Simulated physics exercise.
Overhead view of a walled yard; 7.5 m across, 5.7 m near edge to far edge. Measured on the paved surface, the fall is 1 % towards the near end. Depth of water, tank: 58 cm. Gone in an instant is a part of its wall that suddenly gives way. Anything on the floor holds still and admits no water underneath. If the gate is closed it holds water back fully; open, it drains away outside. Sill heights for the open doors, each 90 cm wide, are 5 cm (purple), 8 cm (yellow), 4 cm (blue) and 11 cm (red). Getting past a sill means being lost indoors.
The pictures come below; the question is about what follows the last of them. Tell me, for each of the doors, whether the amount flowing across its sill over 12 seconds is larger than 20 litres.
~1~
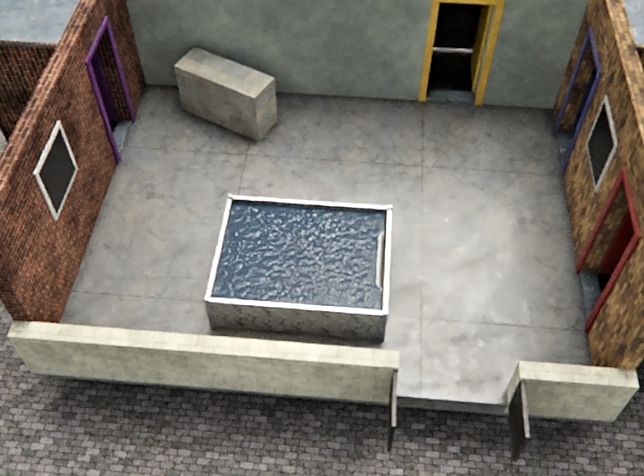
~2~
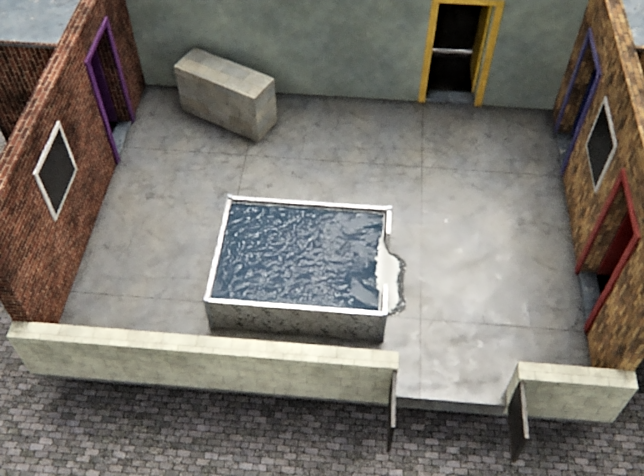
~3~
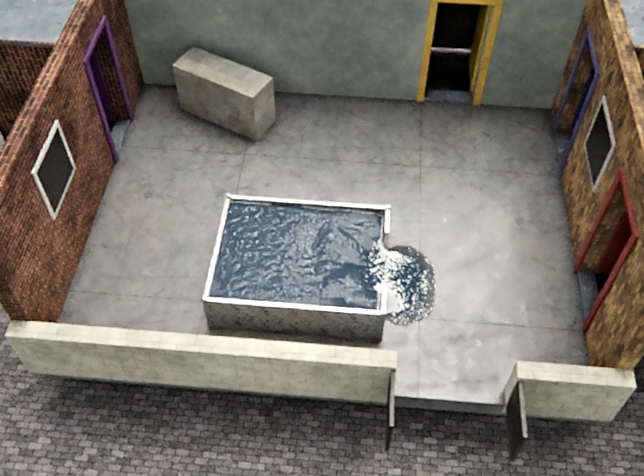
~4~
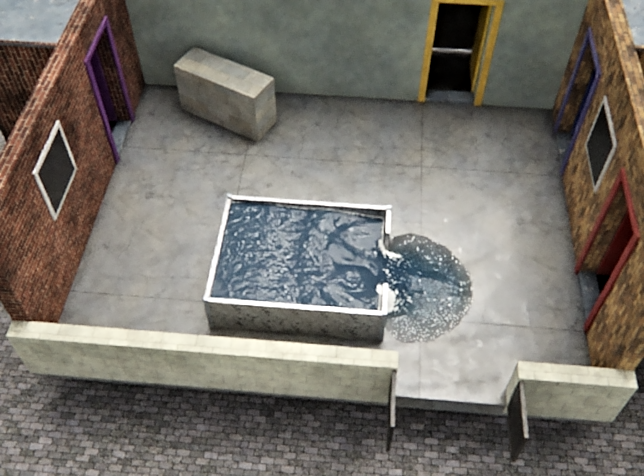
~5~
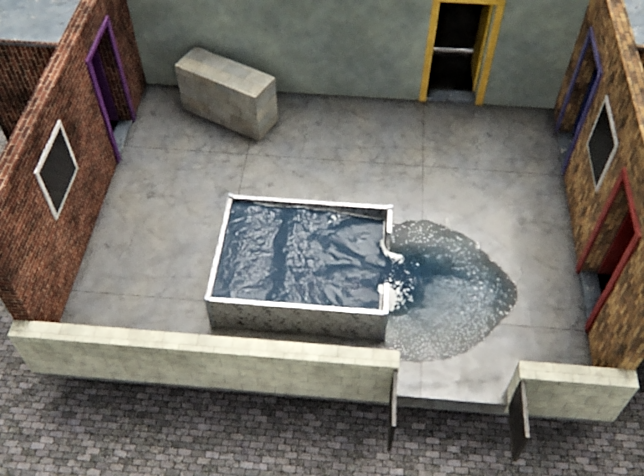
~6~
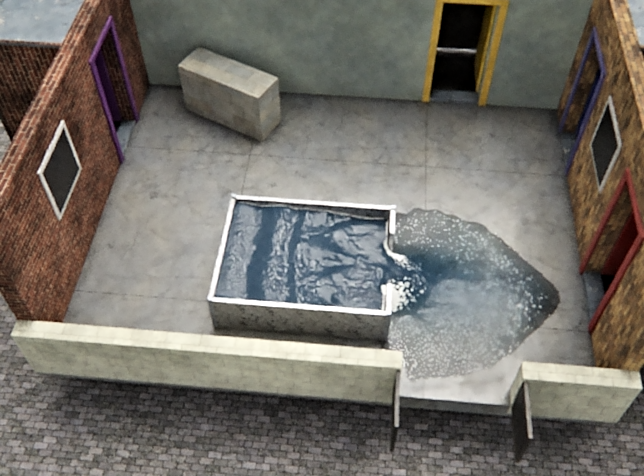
For 12 seconds: The purple door, not larger; the yellow door, not larger; the blue door, larger; the red door, larger.
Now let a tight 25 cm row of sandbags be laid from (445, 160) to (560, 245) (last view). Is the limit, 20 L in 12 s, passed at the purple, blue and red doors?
Doors: Purple stays under / blue stays under / red exceeds.
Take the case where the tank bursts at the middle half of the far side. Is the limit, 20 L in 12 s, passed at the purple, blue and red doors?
Door purple goes beyond, door blue goes beyond, door red stays within.
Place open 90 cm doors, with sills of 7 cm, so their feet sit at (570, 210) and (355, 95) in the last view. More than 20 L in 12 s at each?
In turn: Past it, under.
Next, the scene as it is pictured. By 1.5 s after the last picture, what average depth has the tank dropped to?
Roughly 36 centimetres.
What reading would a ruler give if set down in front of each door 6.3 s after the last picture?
Door by door in cm, purple shows 0, yellow shows 9, blue shows 7, red shows 13.
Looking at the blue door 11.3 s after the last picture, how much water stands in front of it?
Depth: ~ 6.0 cm.
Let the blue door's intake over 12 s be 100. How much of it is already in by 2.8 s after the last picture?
It comes to about 5 per cent.
Then, 0.7 s after the last picture water covers 25 % of the floor and is deepest (34 cm) near (394, 280); purple door not reached, yellow door not reached, blue door not reached, red door 18 cm at the sill, 17 L in.
Then, 1.5 s after the last picture water covers 25 % of the floor and is deepest (31 cm) near (584, 337); purple door not reached, yellow door not reached, blue door 5 cm at the sill, 0 L in, red door 25 cm at the sill, 68 L in.
Then, 2.8 s after the last picture water covers 30 % of the floor and is deepest (20 cm) near (579, 394); purple door not reached, yellow door not reached, blue door 7 cm at the sill, 5 L in, red door 20 cm at the sill, 145 L in.
Then, 6.3 s after the last picture water covers 55 % of the floor and is deepest (14 cm) near (593, 396); purple door not reached, yellow door 9 cm at the sill, 0 L in, blue door 7 cm at the sill, 28 L in, red door 13 cm at the sill, 202 L in.
Then, 11.3 s after the last picture water covers 85 % of the floor and is deepest (9 cm) near (552, 392); purple door not reached, yellow door 4 cm at the sill, 1 L in, blue door 6 cm at the sill, 68 L in, red door 7 cm at the sill, 205 L in.
